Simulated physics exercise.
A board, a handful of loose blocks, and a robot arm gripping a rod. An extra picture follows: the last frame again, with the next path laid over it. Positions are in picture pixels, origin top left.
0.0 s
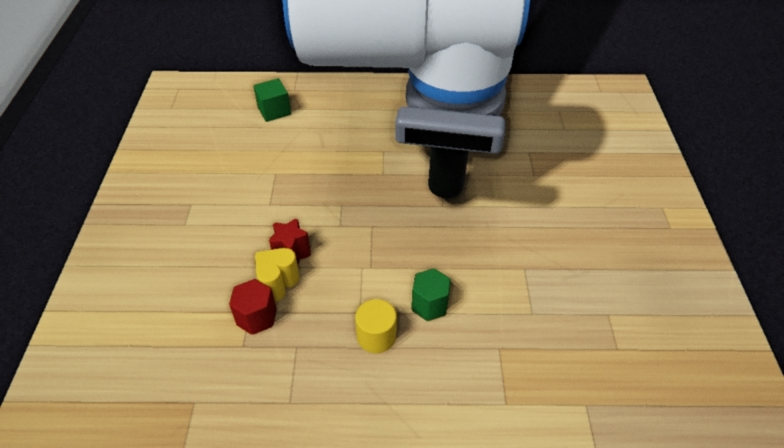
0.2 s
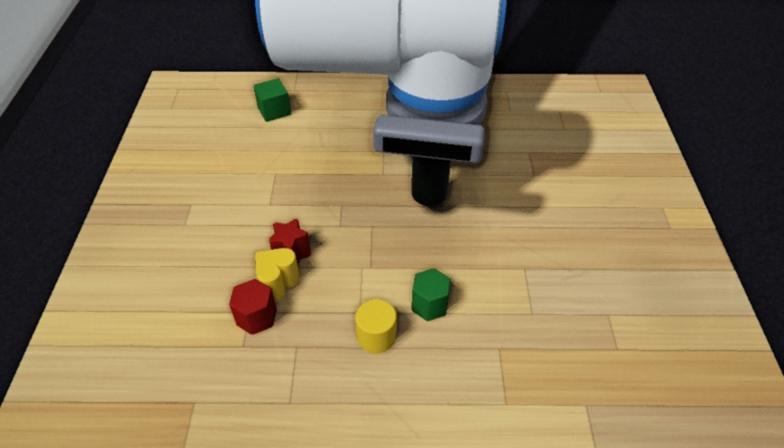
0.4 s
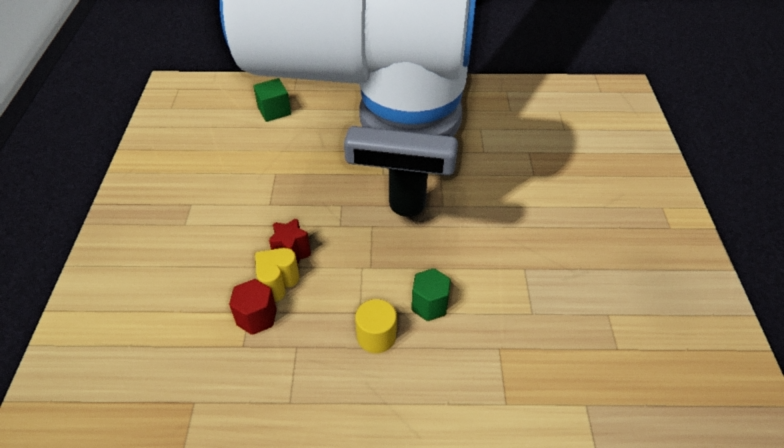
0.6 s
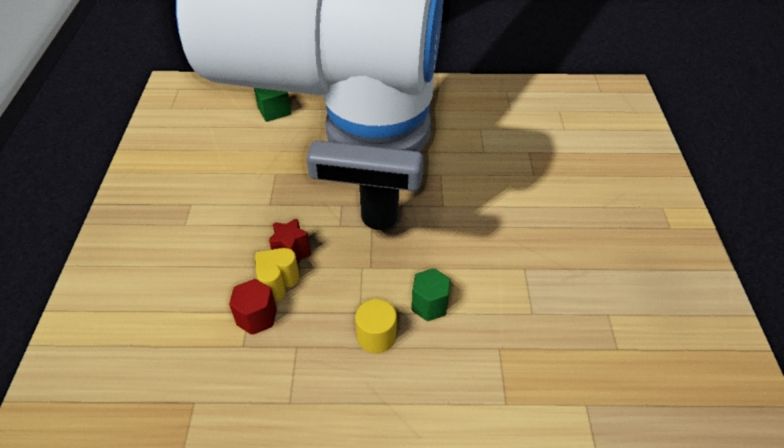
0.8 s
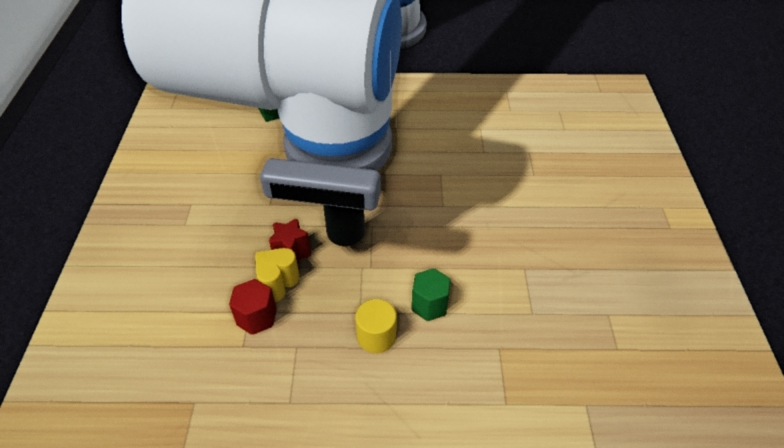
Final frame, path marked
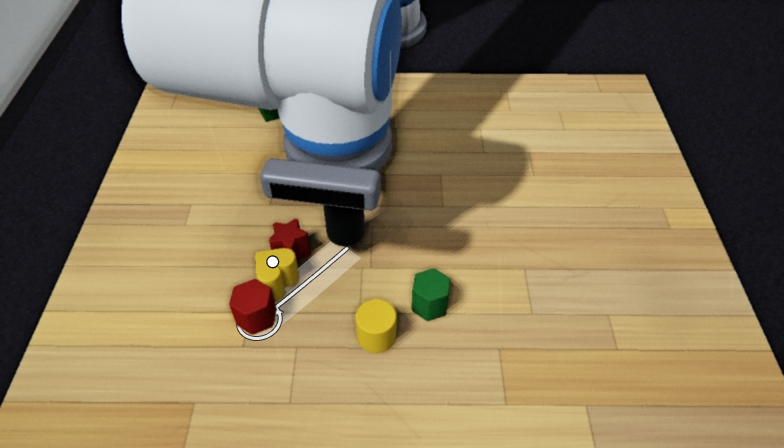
A light wooden tabletop against a dark floor is seen from above at an angle by a still camera. A red star, a yellow heart and a red hexagon sit in a line left of centre, with a yellow cylinder and a green block to their right and another green block at the far left. A white and blue robot arm moves its black rod leftward and nearer across the table, while the blocks stay still.
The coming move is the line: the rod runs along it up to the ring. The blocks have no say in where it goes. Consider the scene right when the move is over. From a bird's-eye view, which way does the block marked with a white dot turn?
It rotates clockwise.
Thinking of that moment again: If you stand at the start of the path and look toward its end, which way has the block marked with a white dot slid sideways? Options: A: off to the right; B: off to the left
My answer is option A.
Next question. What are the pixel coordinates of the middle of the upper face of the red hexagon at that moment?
Answer: (215, 321).
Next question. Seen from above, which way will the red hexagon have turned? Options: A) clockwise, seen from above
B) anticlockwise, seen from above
The answer is B.
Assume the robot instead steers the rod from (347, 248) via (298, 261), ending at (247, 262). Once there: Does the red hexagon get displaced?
Yes, that is what happens.
Drawn move, from (347, 248) directly to (259, 320); the dot is on the yellow heart.
On the path given first. One third of the way, rod at (318, 257); nothing pushed yet.
Two thirds of the way, rod at (288, 281); red hexagon at (240, 302), turned 30° anticlockwise; yellow heart at (242, 270), turned 45° clockwise.
At the end, rod at (255, 306); red hexagon at (215, 321), turned 35° anticlockwise; yellow heart at (223, 277), turned 105° clockwise; red star-shaped block still.
